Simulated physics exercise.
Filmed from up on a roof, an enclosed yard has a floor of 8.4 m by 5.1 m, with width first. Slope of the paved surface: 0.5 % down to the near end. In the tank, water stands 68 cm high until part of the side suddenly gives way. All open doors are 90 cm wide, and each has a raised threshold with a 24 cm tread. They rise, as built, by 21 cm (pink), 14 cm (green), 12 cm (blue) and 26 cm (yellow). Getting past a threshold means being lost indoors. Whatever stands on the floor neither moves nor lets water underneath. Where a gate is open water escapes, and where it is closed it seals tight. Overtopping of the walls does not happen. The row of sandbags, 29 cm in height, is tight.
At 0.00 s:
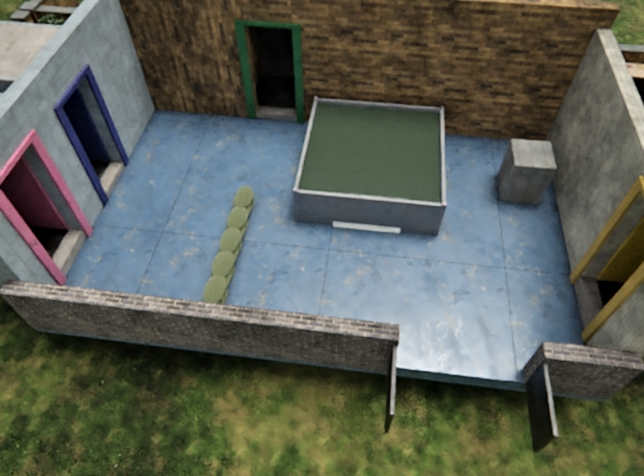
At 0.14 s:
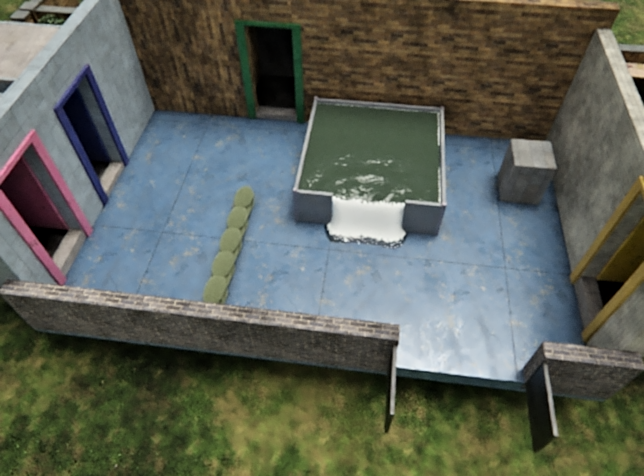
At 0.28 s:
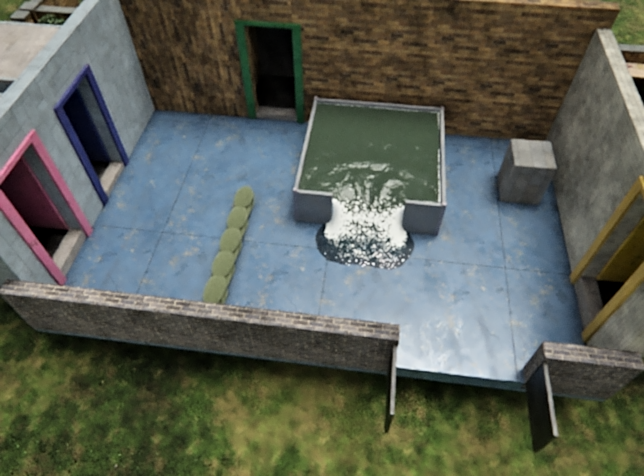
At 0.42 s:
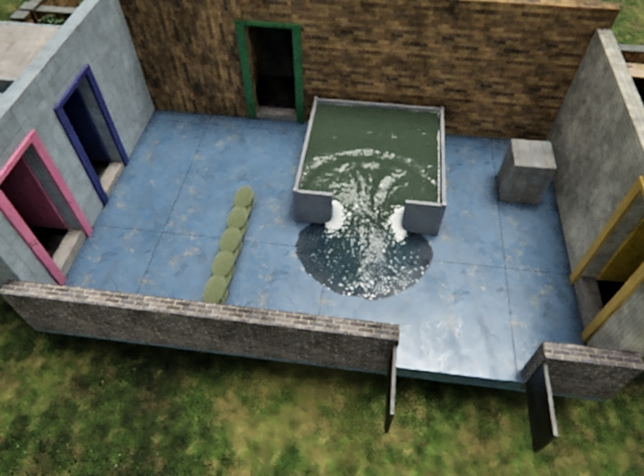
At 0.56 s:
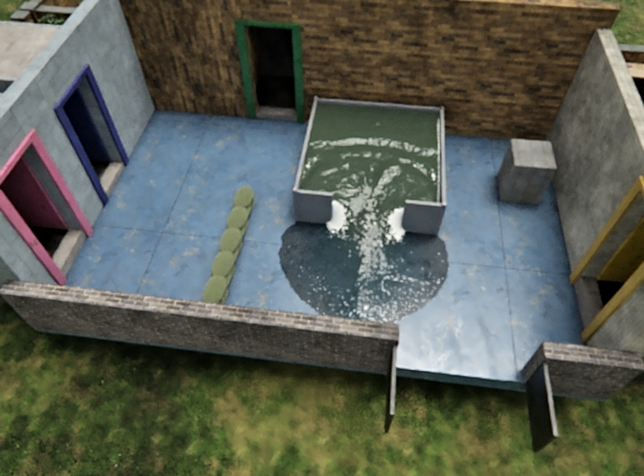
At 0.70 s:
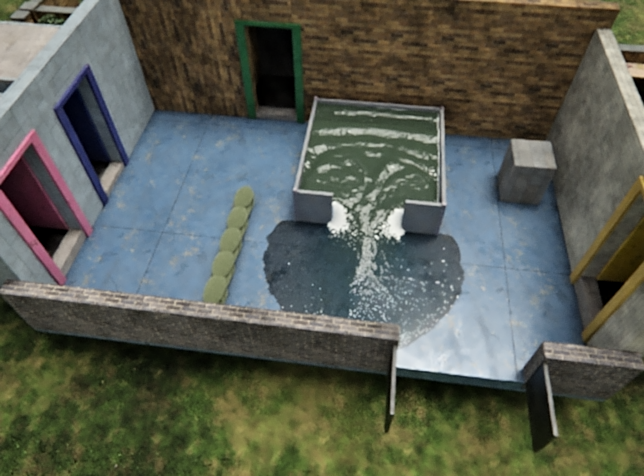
Water pours through a gap in the tank's front and spreads across the blue floor.
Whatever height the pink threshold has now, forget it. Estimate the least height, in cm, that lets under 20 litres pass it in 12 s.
I would say 12.5 cm.
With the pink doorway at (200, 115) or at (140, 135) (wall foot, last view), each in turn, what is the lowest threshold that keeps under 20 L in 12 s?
About 7.5 cm for the first and 7.0 cm for the second.
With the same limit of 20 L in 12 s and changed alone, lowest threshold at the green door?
Green: Roughly 10.0 cm.
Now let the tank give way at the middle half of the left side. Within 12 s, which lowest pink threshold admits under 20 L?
Then 18 cm.
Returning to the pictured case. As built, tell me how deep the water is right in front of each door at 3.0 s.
Pink door 17 cm, green door 0 cm, blue door 0 cm, yellow door 2 cm.
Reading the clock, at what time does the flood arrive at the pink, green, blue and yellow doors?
Arrival times - pink: 2.6 s; green: 4.5 s; blue: 3.4 s; yellow: 3.0 s.
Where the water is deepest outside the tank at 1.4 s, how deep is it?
Close to 40 centimetres.
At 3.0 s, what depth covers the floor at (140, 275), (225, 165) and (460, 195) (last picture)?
Roughly 3, 0 and 0 centimetres.
After 1.4 s water covers 25 % of the floor, deepest (40 cm) near (352, 346); it has not reached the pink door.
After 3.0 s water covers 40 % of the floor, deepest (34 cm) near (230, 310); 17 cm at the pink door, 0 litres in over its 21 cm threshold.
After 12.0 s water covers 95 % of the floor, deepest (12 cm) near (87, 239); 9 cm at the pink door, 0 litres in over its 21 cm threshold.
At the pink door as built, the water arrived by 2.6 s and peaked near 18 cm at 3.4 s.
With a threshold of 10.5 cm, 36 litres would have come in within the 12 s; with 14 cm, 11 litres. So under 20 litres takes about 12.5 cm.
